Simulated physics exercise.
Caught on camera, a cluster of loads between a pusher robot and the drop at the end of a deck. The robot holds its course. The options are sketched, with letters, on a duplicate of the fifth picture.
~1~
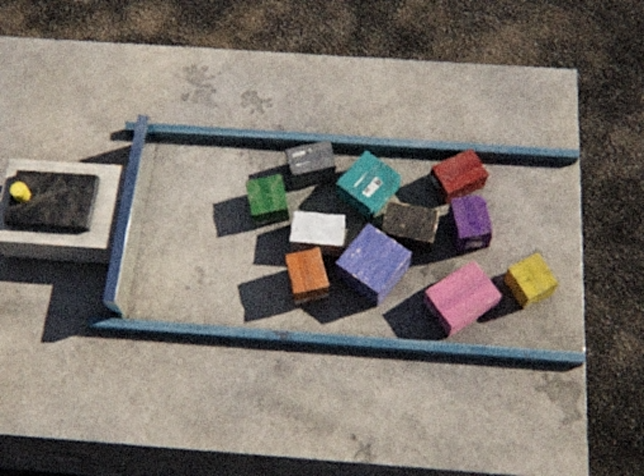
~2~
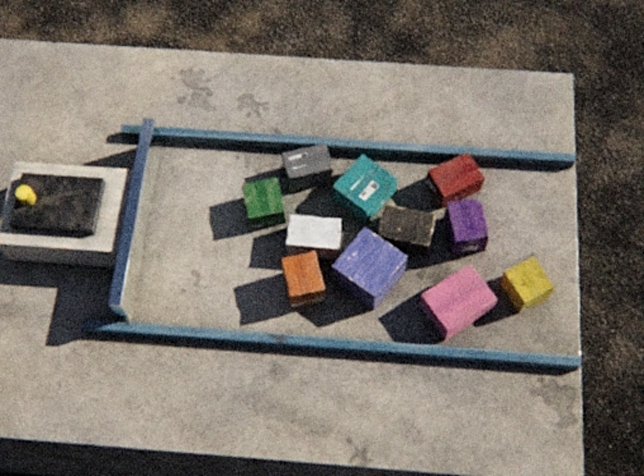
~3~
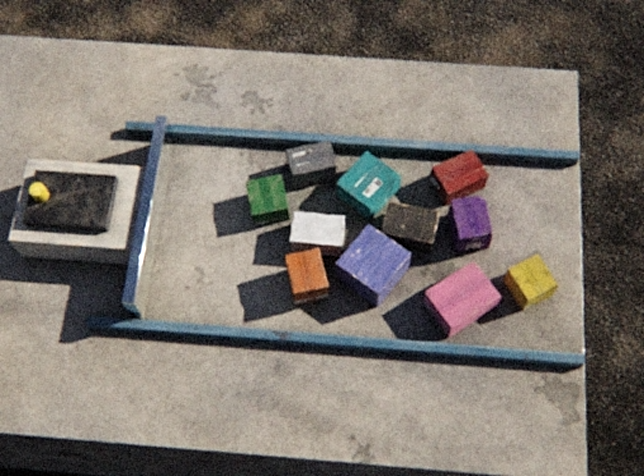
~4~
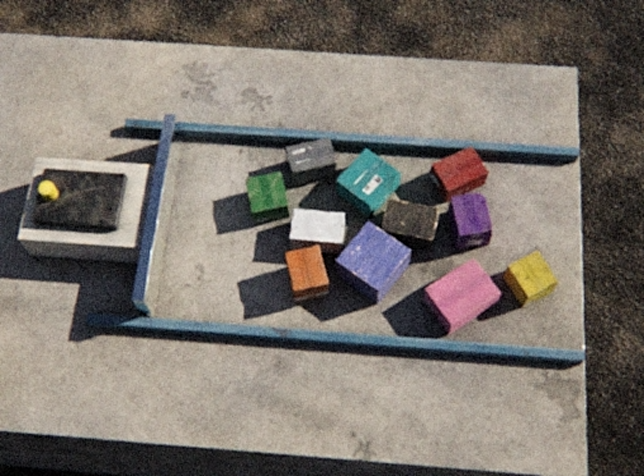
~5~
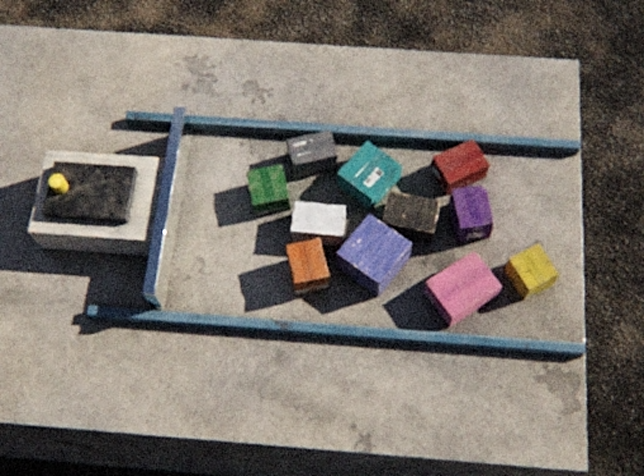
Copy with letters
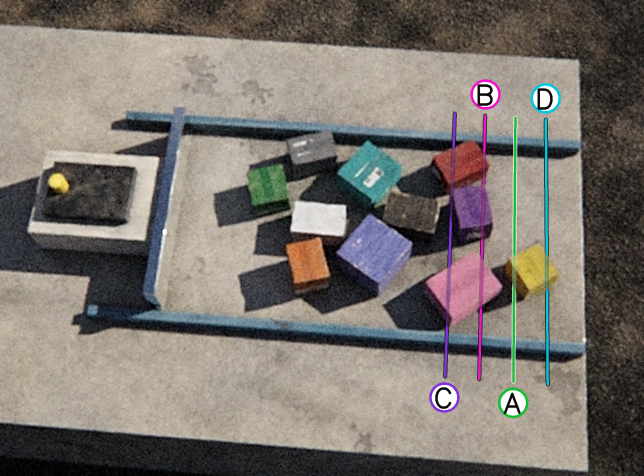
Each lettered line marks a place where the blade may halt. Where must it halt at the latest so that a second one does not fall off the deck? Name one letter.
Line C.
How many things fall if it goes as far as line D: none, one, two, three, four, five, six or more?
By then, six or more.
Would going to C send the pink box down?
No.
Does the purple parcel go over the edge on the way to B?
Yes.
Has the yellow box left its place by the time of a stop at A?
Yes.
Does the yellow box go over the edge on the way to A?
Yes.
On the marked copy, A at (514, 242); B at (482, 240); C at (450, 237); D at (547, 244).
With C. Early on, robot (198, 199); green box (298, 192); white crate (333, 228).
Further on, robot (302, 206); yellow box (535, 271); pink box (500, 300).
At the end, robot (379, 211); yellow box (582, 265); red parcel (575, 164); none fallen.
As for the rest, A drops seven; B drops three; D drops seven.
